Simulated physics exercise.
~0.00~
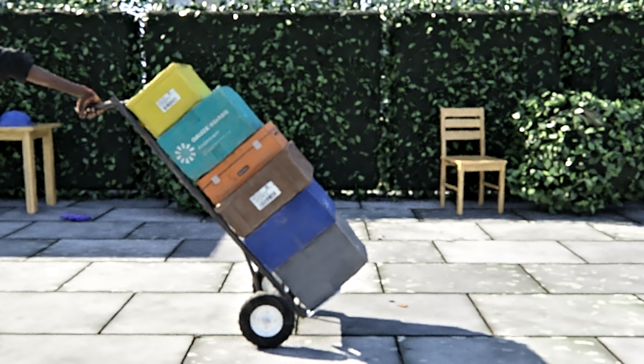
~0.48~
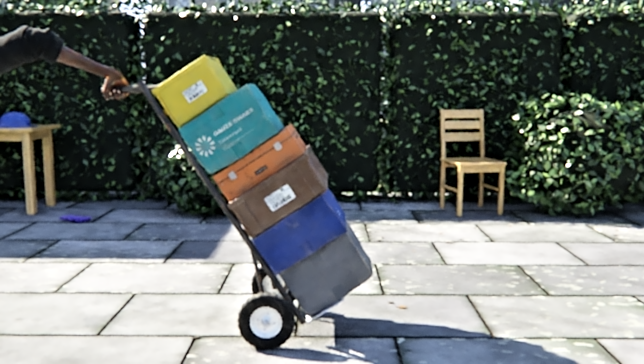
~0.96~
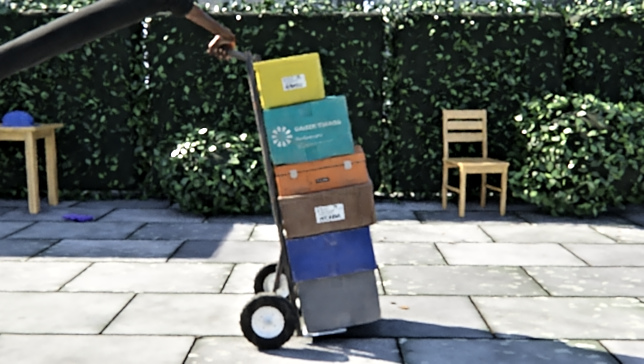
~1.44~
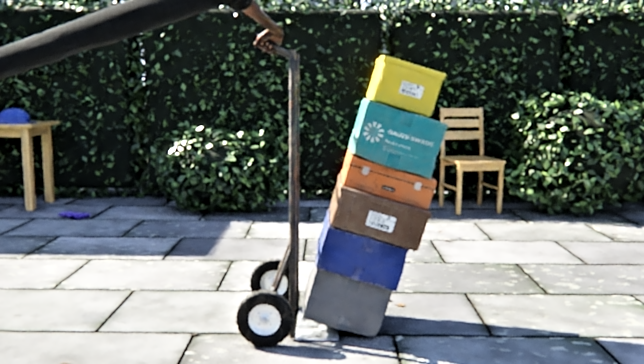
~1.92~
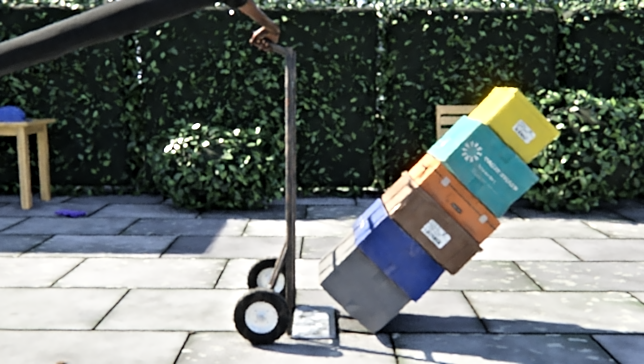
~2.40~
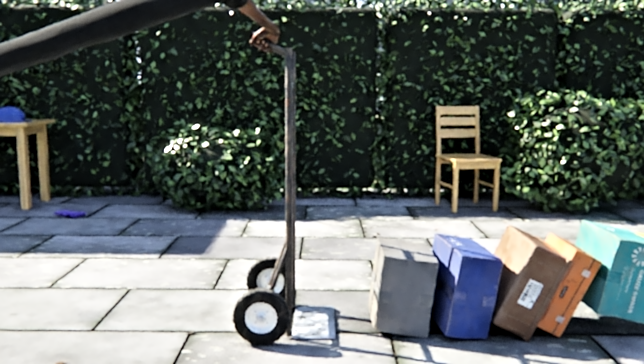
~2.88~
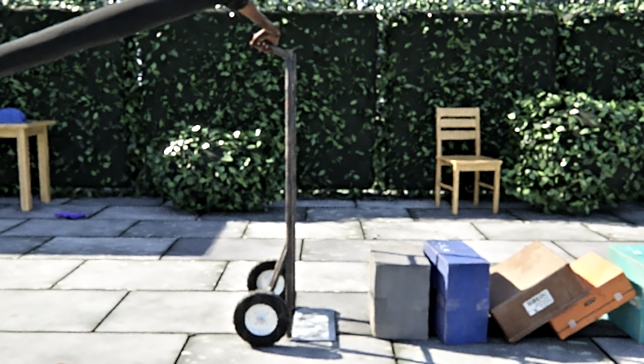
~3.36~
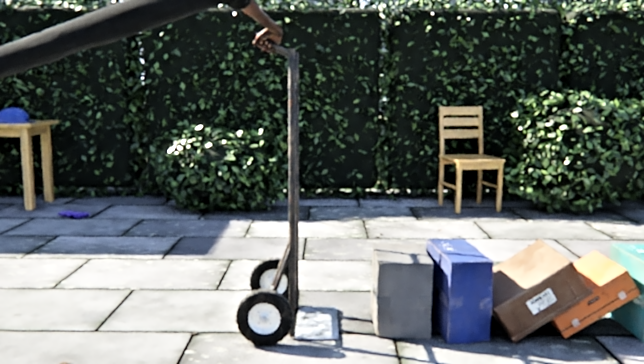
On a paved patio, a hand swings a loaded hand truck upright, and its stacked boxes topple right, ending strewn across the slabs.
